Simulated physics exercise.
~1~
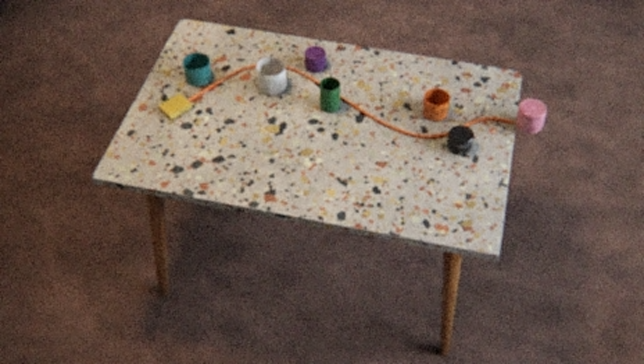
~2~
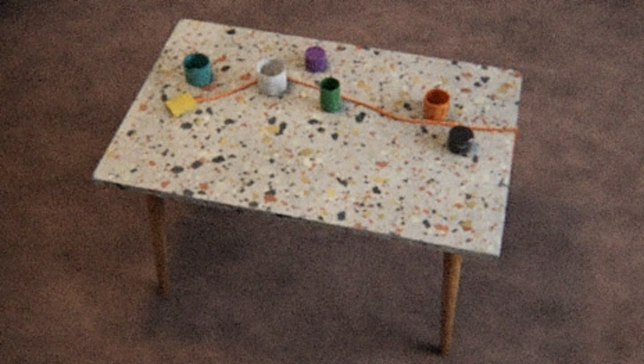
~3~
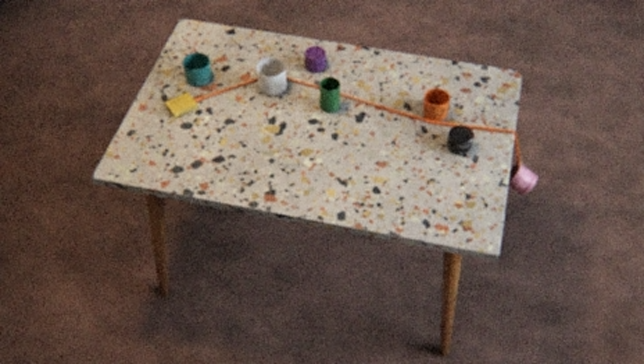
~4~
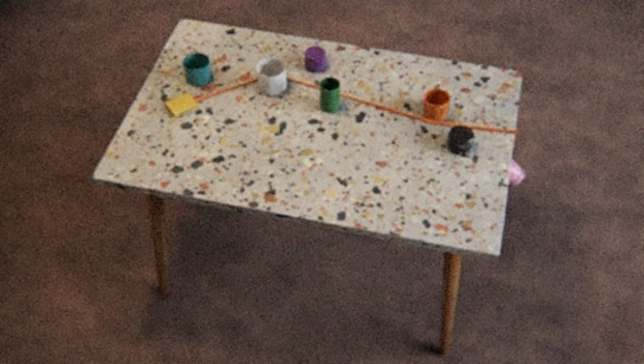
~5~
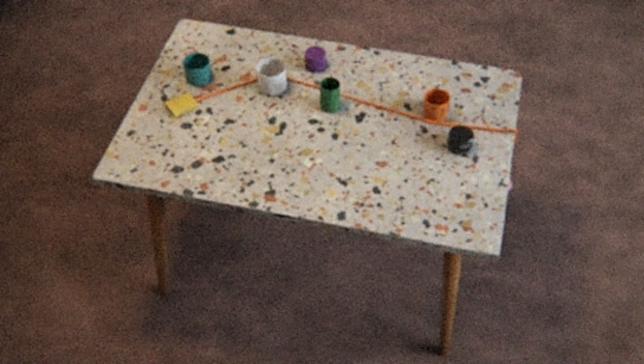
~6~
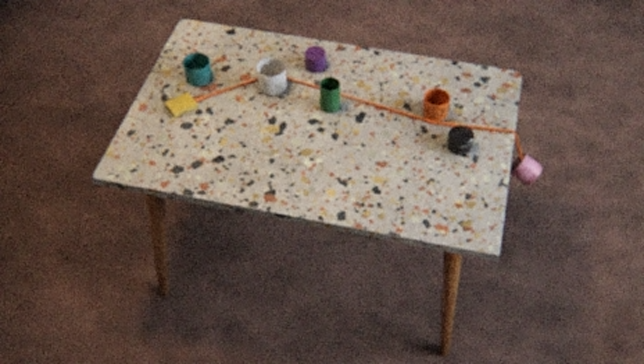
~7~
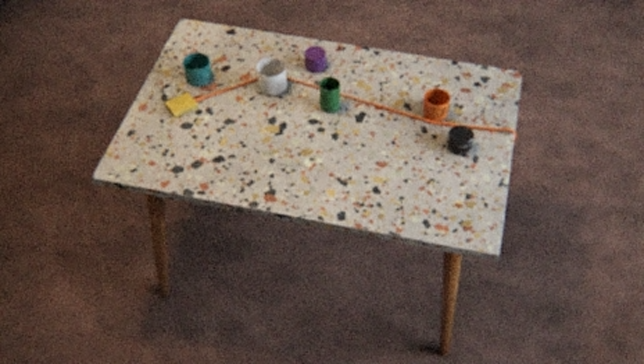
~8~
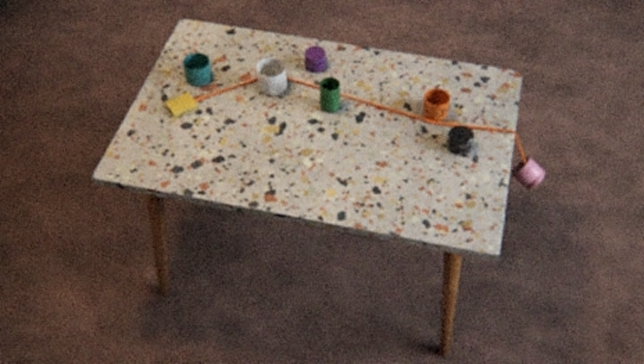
Pink cup-like object slipping off a speckled table's right edge, swinging in and out of view and ending dangling from an orange cable.
